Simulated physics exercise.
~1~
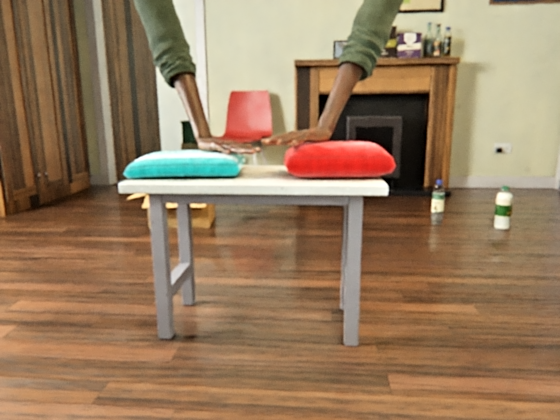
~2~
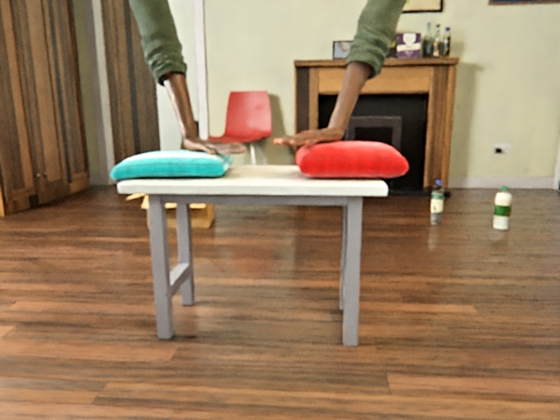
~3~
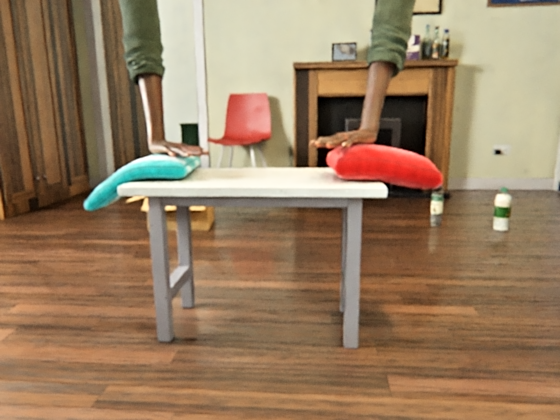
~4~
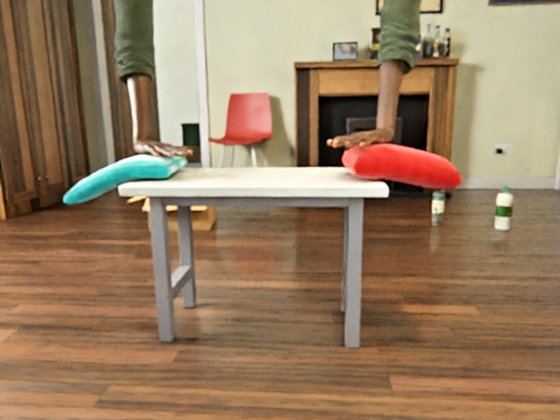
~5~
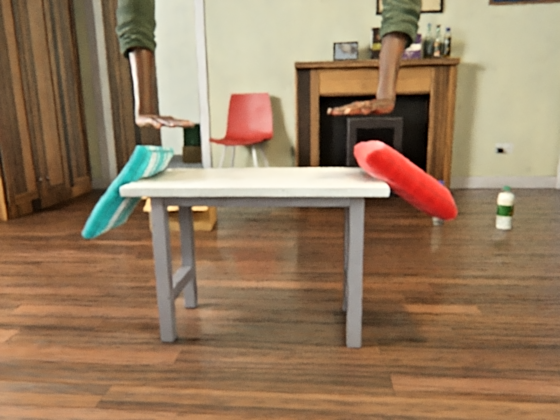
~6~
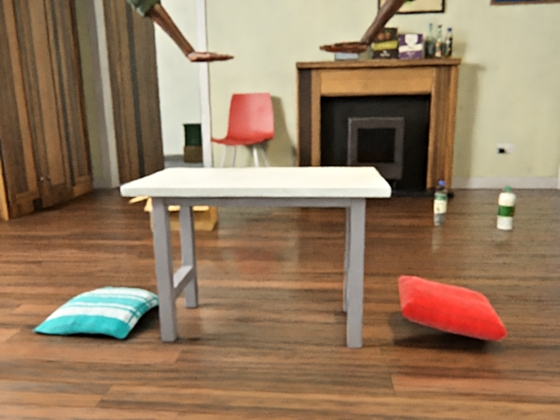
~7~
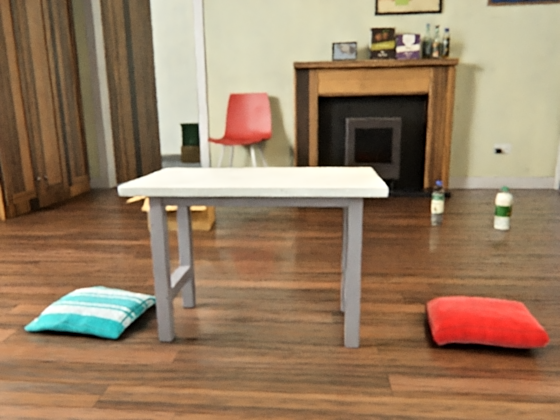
Two hands push turquoise and red cushions outward off a small table onto the floor.
